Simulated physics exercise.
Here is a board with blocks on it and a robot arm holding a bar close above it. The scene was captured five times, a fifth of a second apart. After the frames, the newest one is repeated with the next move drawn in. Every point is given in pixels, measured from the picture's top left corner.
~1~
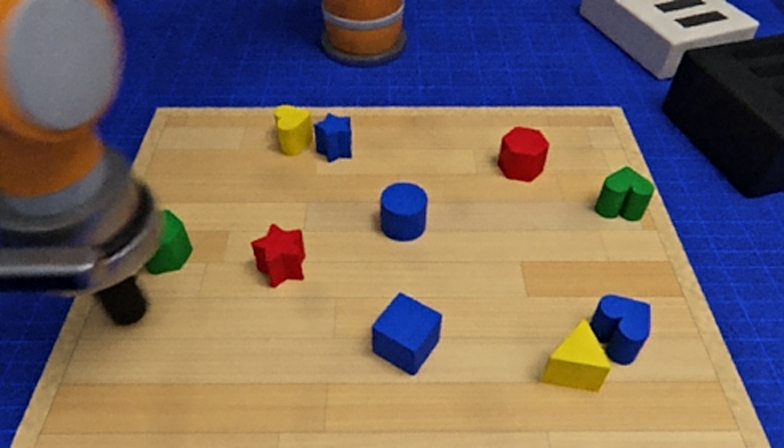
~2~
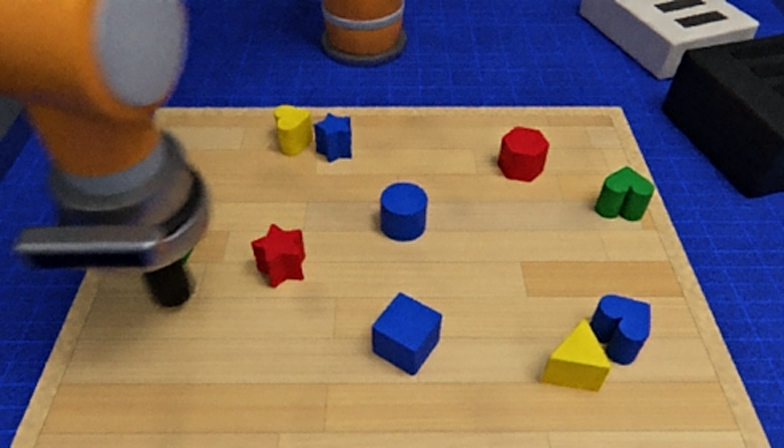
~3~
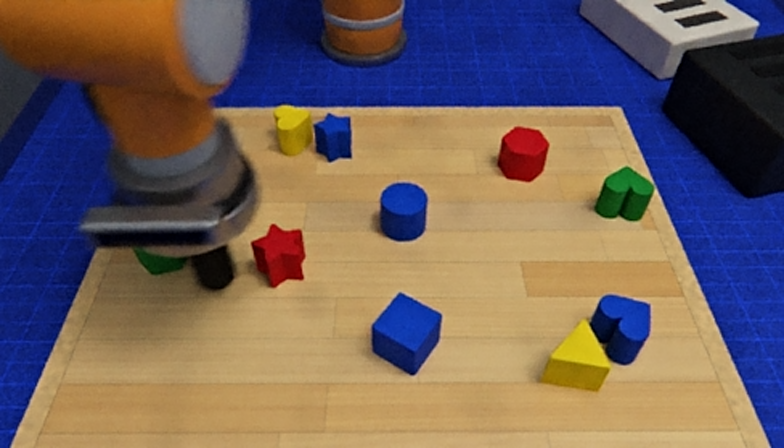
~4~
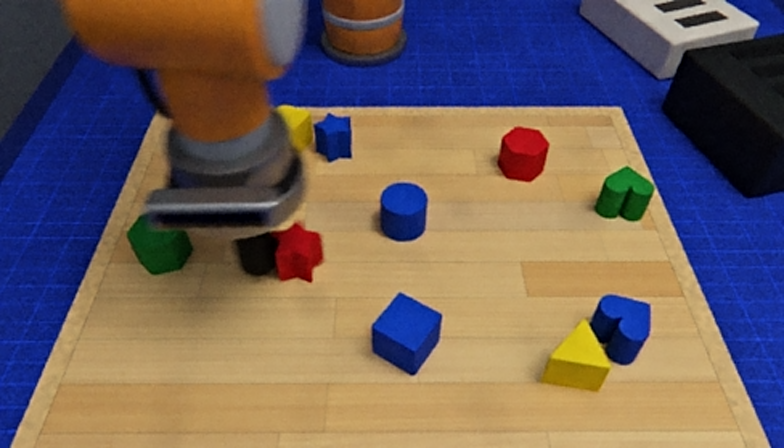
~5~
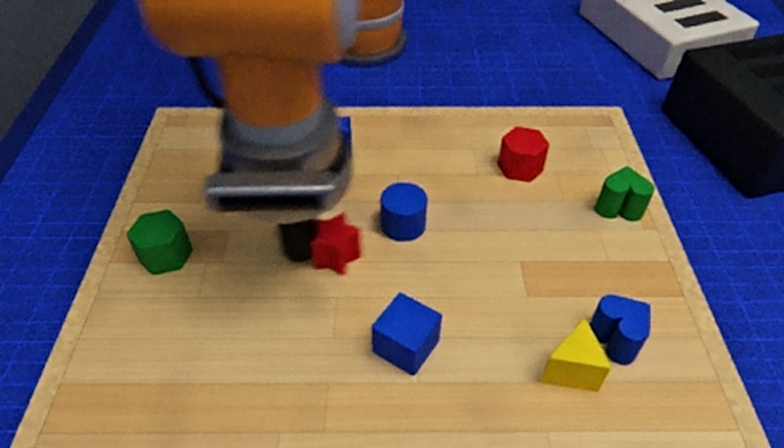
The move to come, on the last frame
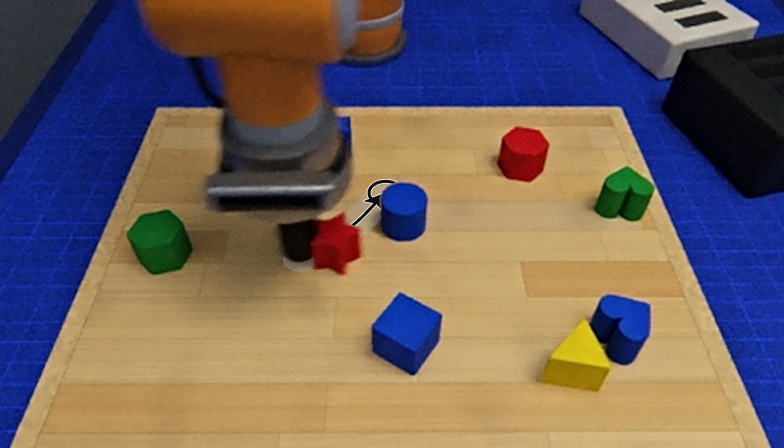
A light wooden board lies on a blue gridded surface, seen from above at an angle by a camera that stays still. A blue cylinder sits near the middle above a blue cube, with red, green, yellow and blue blocks scattered around and a red star at left. An orange and grey robot arm sweeps its dark bar rightward from the left edge, then pushes the star a short way right, toward the cylinder.
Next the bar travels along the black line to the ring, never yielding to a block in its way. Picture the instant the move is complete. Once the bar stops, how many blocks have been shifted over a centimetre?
Only one block.
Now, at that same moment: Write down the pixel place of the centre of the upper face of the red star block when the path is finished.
I think it will end close to (371, 220).
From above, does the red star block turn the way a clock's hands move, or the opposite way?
Answer: Clockwise.
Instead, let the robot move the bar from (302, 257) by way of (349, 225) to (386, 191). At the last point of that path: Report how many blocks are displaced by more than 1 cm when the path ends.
Only one block.
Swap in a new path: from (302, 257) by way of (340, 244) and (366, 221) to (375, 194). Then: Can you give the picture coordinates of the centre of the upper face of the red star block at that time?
Its top centre is at about (388, 216).
Drawn move, from (302, 257) via (351, 227), ending at (386, 193).
On the path given first. One third of the way, bar at (335, 228); red star block at (364, 222), turned 30° clockwise.
Two thirds of the way, bar at (364, 206); red star block at (371, 220), turned 55° clockwise.
At the end, bar at (385, 184); red star block at (371, 220), turned 55° clockwise; blue circle still.
